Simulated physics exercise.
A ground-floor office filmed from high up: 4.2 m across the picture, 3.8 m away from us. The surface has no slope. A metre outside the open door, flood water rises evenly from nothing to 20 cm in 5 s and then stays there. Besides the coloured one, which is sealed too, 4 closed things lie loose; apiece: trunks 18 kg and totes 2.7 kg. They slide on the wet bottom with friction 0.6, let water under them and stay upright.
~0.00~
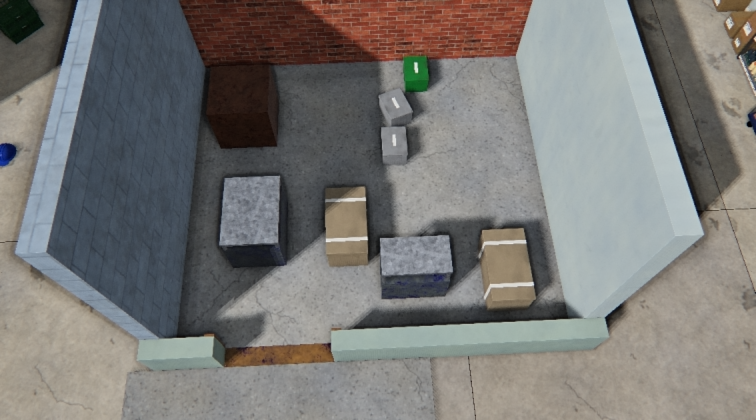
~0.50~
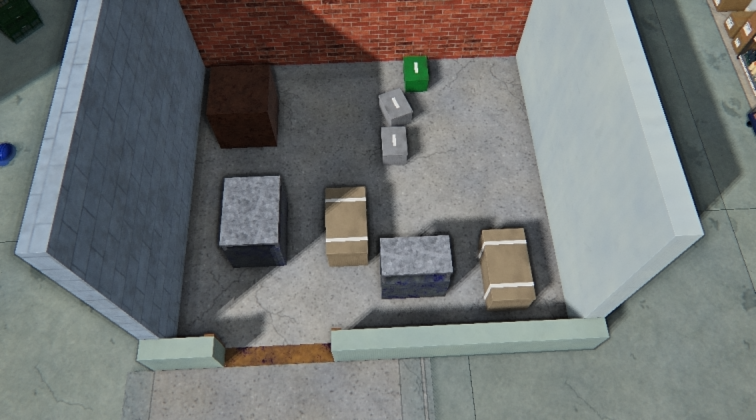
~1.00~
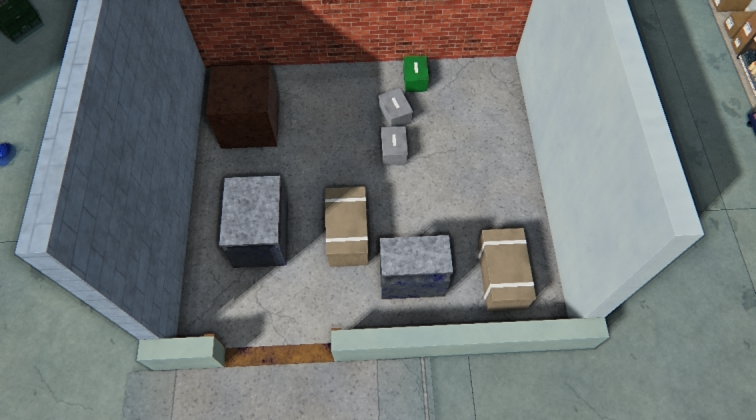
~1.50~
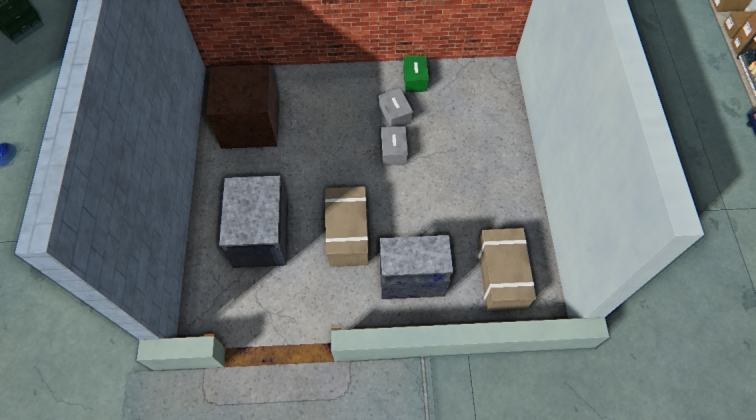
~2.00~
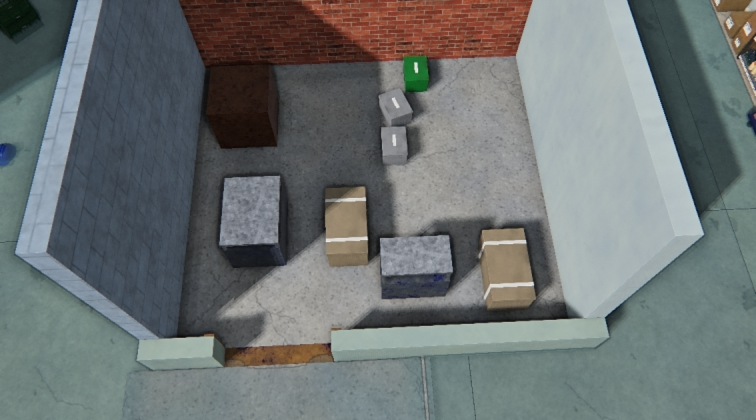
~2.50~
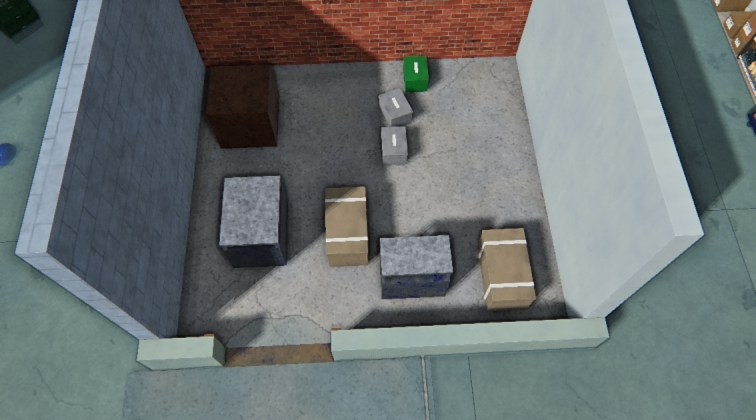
A thin sheet of water creeps through the doorway while the boxes inside stay still.
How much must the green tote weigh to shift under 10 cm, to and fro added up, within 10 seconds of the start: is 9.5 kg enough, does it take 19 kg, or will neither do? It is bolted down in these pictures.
I expect that only the higher weight holds it.
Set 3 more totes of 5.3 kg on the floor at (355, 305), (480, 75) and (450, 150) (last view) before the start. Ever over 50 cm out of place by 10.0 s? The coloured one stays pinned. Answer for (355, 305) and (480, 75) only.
In turn: Under, under.
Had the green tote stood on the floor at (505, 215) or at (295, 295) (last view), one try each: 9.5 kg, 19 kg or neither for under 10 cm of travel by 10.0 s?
In turn: The smaller is enough; neither holds.
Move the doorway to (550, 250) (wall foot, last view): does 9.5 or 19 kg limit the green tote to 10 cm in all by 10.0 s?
In that case the smaller load will do.
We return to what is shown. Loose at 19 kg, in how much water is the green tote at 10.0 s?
Roughly 7 cm.
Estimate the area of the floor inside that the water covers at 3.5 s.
About 1.5 m2.
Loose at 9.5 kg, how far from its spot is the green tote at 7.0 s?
About 0 cm.
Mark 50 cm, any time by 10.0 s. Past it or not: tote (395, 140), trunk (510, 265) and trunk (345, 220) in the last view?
In that order: More, less, over.
After 3.5 s the green tote would be 0 cm from its start with 9.5 kg and 0 cm from its start with 19 kg; 0 cm of water round it then.
After 4.5 s the green tote would be 0 cm from its start with 9.5 kg and 0 cm from its start with 19 kg; 0 cm of water round it then.
After 7.0 s the green tote would be 0 cm from its start with 9.5 kg and 0 cm from its start with 19 kg; 1 cm of water round it then.
After 10.0 s the green tote would be 93 cm from its start with 9.5 kg and 0 cm from its start with 19 kg; 7 cm of water round it then.
